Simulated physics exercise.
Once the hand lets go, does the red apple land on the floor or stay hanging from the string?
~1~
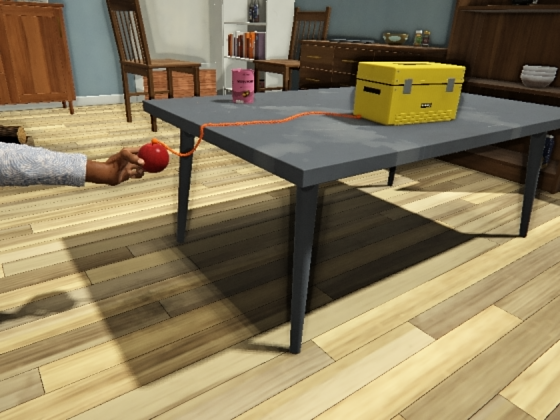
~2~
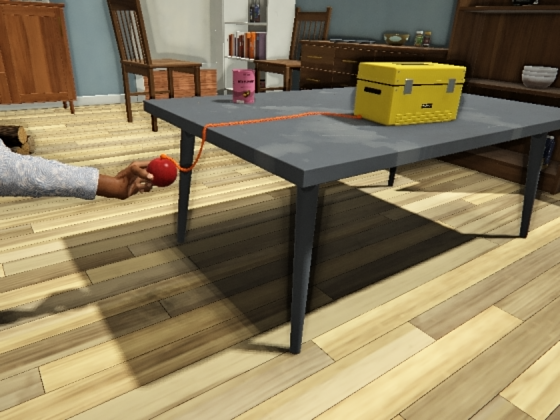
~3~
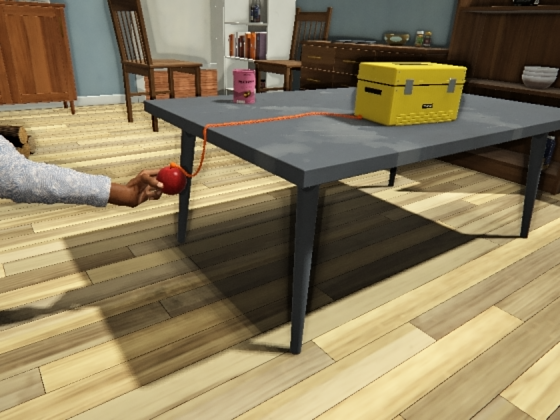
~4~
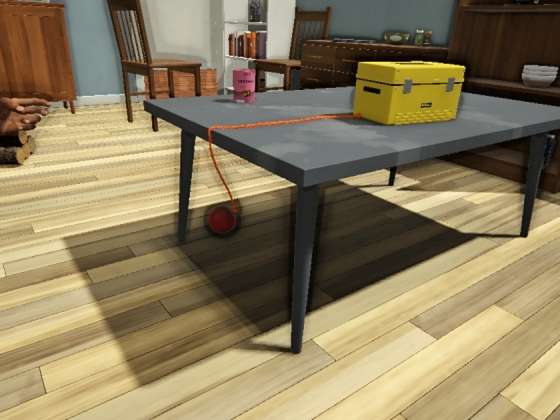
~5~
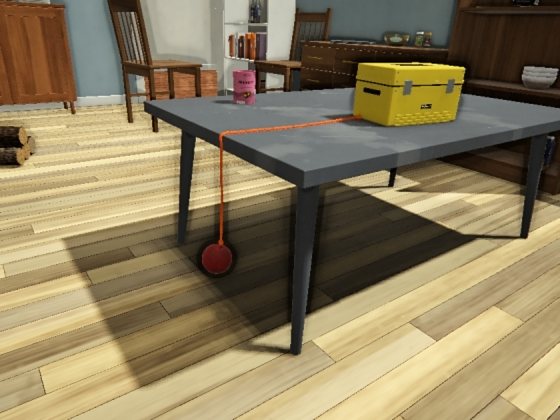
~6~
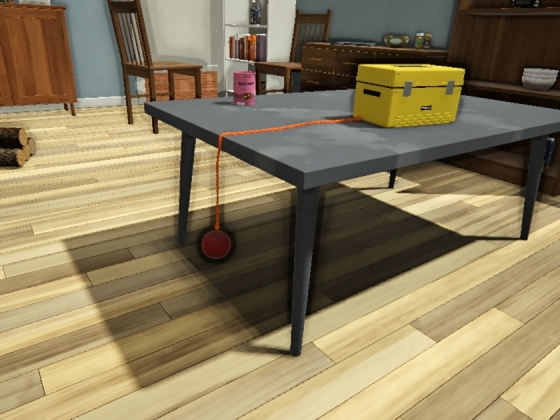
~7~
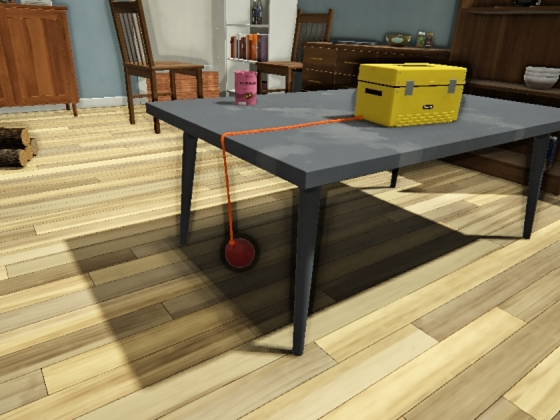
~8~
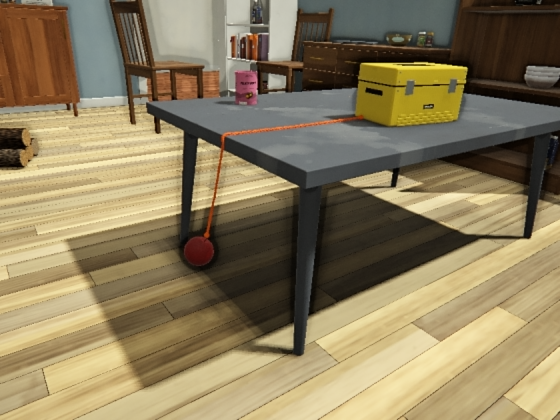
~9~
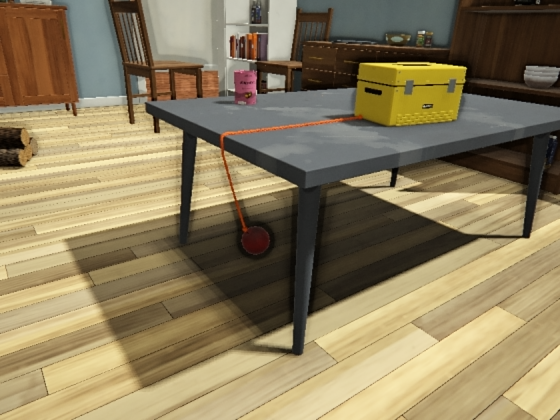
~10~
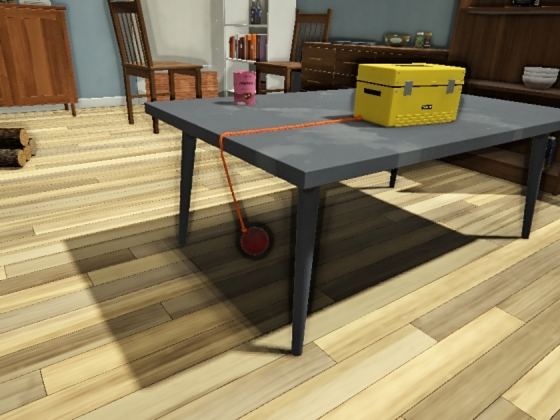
The red apple stays hanging in the air from the string. The pink cup remains where it stands on the table.
At the start, a hand holds a red apple beside a gray table, with an orange string running from it across the tabletop to a yellow toolbox, near a pink cup. The hand moves the apple a little to the right and down, close to the table's edge. Then it lets go and draws back to the left, and the apple drops until the string hangs over the edge. The apple swings left and right below the tabletop. At the end, it dangles above the floor, while the toolbox and the pink cup stay in place.
